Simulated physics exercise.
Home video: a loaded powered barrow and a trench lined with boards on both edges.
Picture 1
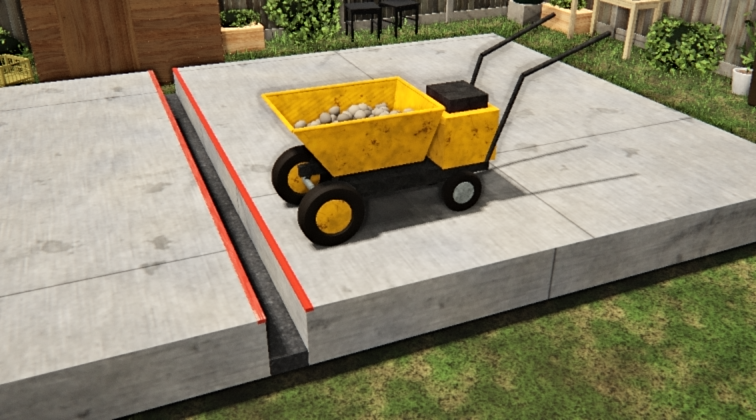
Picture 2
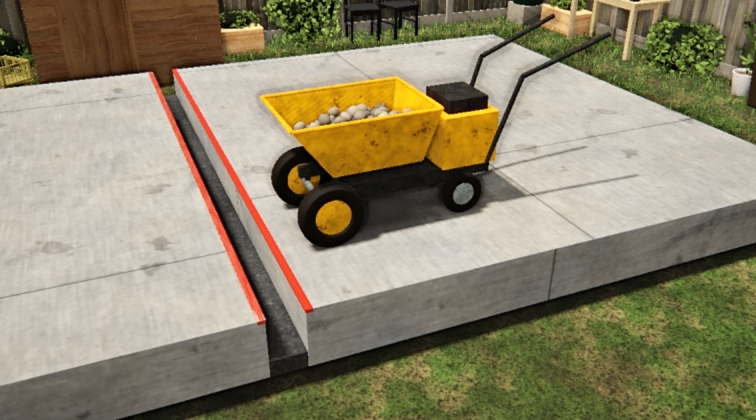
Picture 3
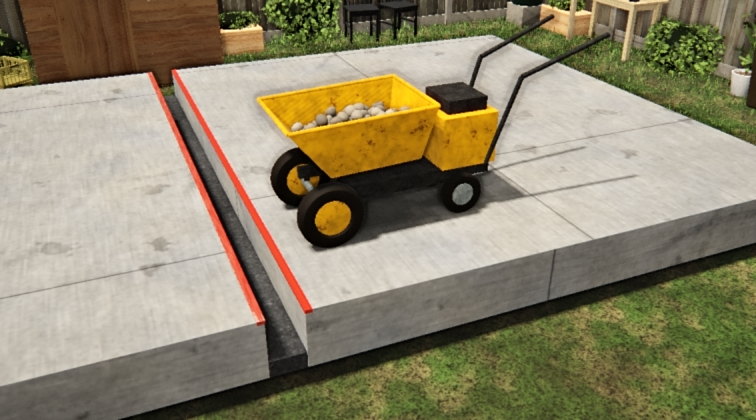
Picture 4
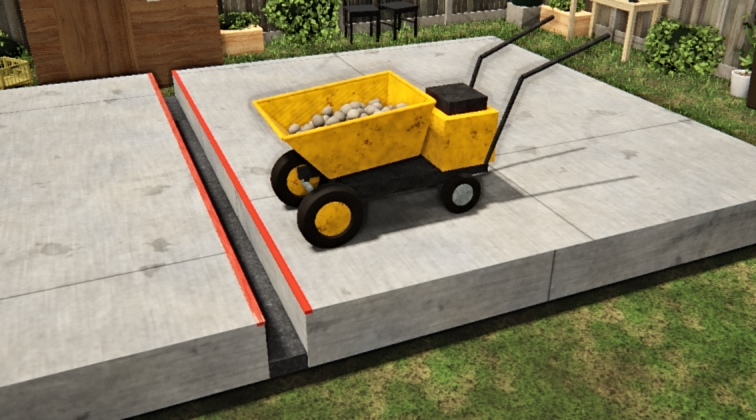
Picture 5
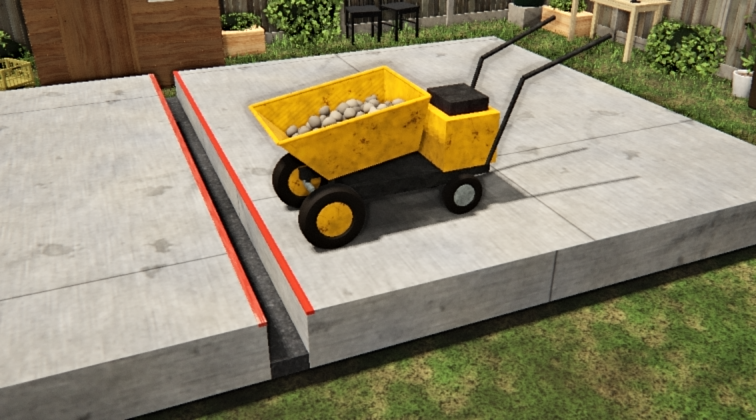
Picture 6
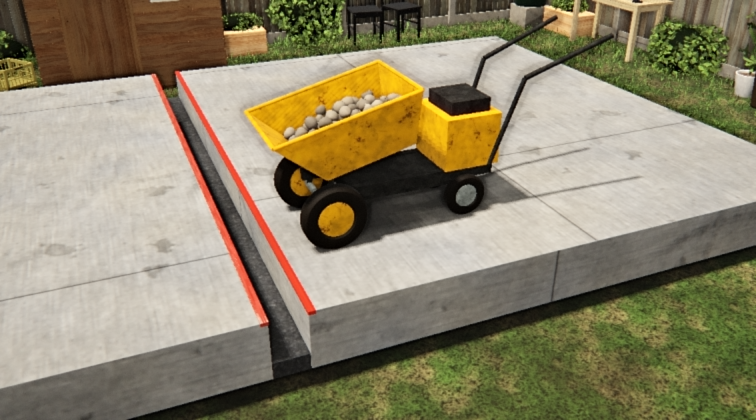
A yellow powered barrow's skip, loaded with pebbles, tilts slightly forward to the left.
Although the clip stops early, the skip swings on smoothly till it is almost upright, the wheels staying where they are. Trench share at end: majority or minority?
Minority.
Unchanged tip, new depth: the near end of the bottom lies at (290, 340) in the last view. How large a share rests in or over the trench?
About 0 %.
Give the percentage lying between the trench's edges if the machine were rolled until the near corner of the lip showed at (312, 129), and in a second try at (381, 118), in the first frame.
Okay, so the first one ends at 20 % and the second at 50 %.
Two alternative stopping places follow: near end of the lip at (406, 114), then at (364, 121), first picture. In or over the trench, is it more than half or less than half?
In the first case a smaller fraction; in the second case upwards of half.
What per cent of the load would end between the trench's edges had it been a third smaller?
I'd say close to 0 per cent of it.
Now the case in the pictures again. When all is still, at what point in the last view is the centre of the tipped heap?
Centre at rest: Close to (185, 246).
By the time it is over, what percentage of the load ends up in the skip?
About 20 in a hundred.
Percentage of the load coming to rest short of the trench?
Share: Near 0 %.
Soon, skip tipped steeply; all in the skip.
A while on, skip tipped steeply; nearly all in the skip; a stray few beyond it; a stray few falling.
Towards the end, skip tipped right over; about a third in the skip; a stray few in or heaped over the trench; about two thirds beyond it; a stray few falling.
Finally, skip tipped right over; about a quarter in the skip; a stray few in or heaped over the trench; most beyond it.
